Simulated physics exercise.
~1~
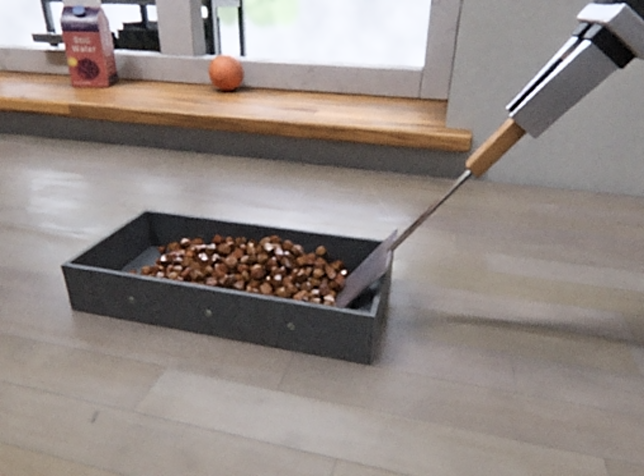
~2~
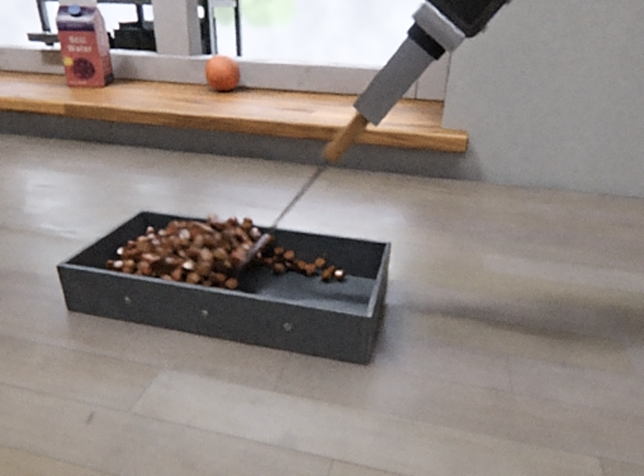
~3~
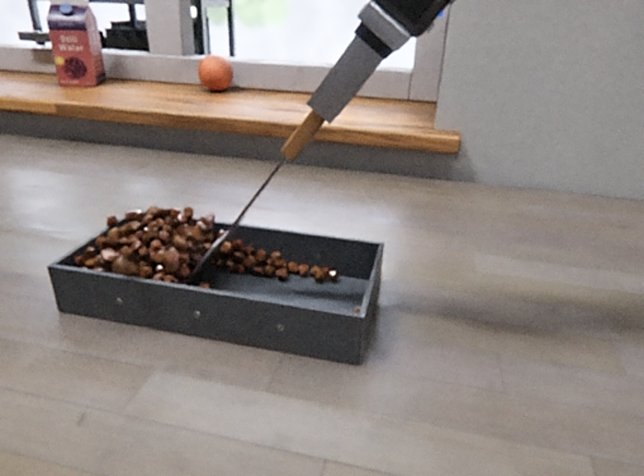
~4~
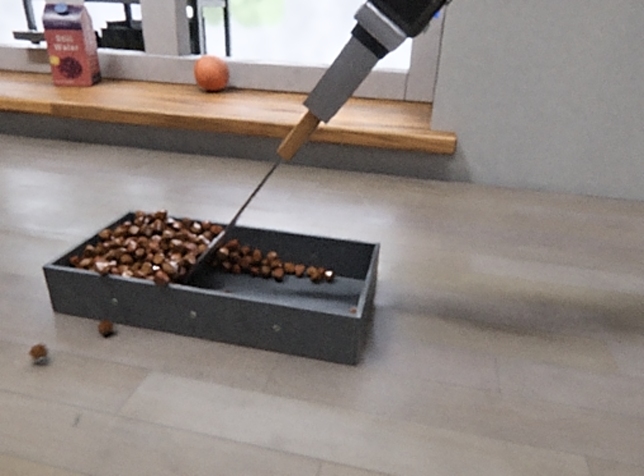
The footage shows a gripper holding a spatula in a dark roasting tin of brown pellets, sweeping them leftward into a heap at the left end. The spatula then stops, a few pellets trail behind it, and two lie on the table beside the tin.
